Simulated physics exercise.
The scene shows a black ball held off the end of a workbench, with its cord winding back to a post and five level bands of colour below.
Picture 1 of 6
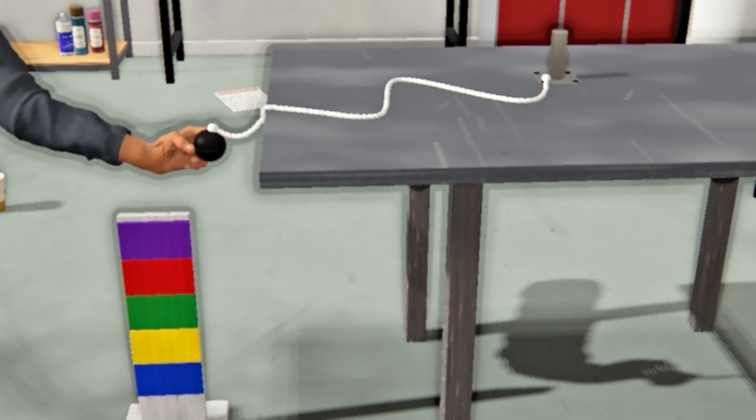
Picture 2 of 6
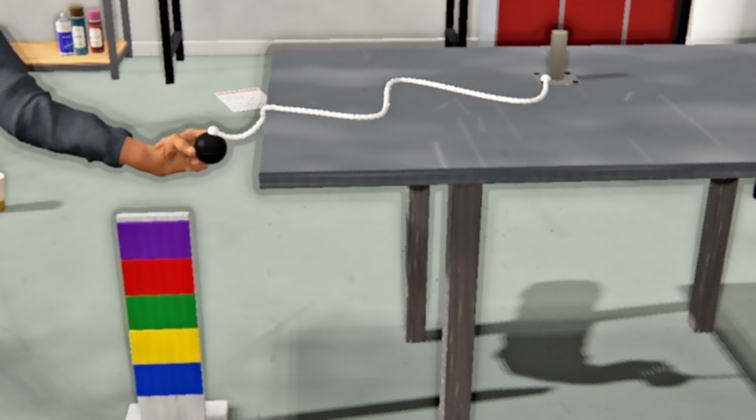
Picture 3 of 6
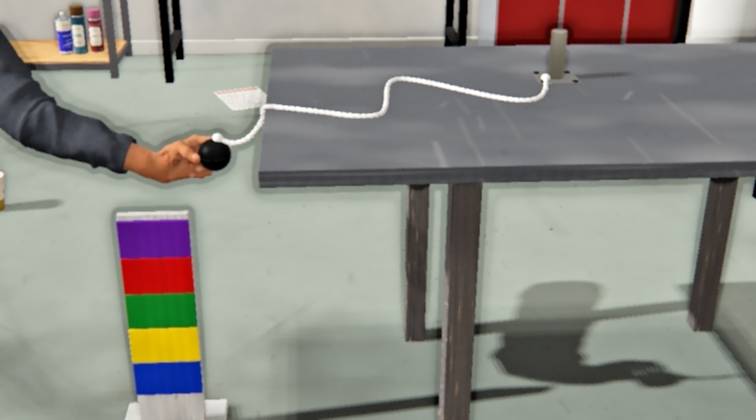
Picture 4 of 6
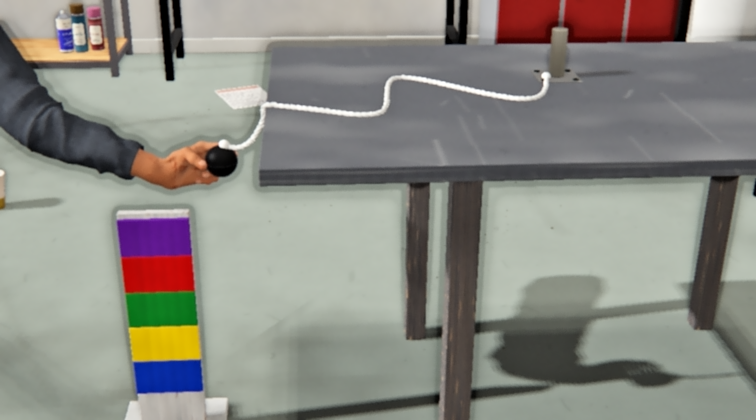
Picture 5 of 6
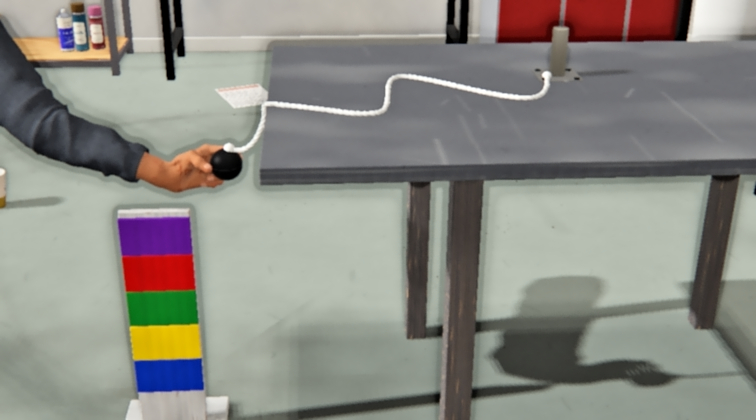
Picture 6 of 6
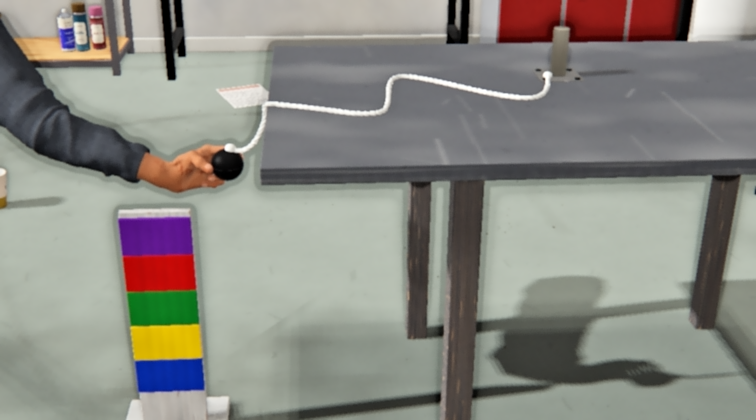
A hand holding a black ball on a white cord moves slightly down and right.
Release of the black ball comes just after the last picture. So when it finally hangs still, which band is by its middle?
At yellow.
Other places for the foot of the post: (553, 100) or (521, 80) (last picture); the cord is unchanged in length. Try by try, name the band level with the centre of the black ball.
First try: Blue; second try: Blue.
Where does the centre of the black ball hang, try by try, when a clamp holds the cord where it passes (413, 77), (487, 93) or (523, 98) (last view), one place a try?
It ends up near (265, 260) the first time, (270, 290) the second and (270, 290) the third.
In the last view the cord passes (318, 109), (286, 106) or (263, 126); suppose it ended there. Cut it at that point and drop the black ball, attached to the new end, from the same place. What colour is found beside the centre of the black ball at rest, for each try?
Results, first to last: Purple; red; green.
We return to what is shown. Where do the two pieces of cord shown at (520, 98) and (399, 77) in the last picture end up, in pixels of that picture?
End positions: About (459, 83) and about (327, 94).
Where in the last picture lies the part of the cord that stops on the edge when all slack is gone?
Roughly (389, 94).
A little later, ball near (243, 322); level with green.
Next, ball near (308, 326); level with yellow.
Later still, ball near (260, 337); level with yellow.
When it is over, ball near (283, 333); level with yellow. At yellow.
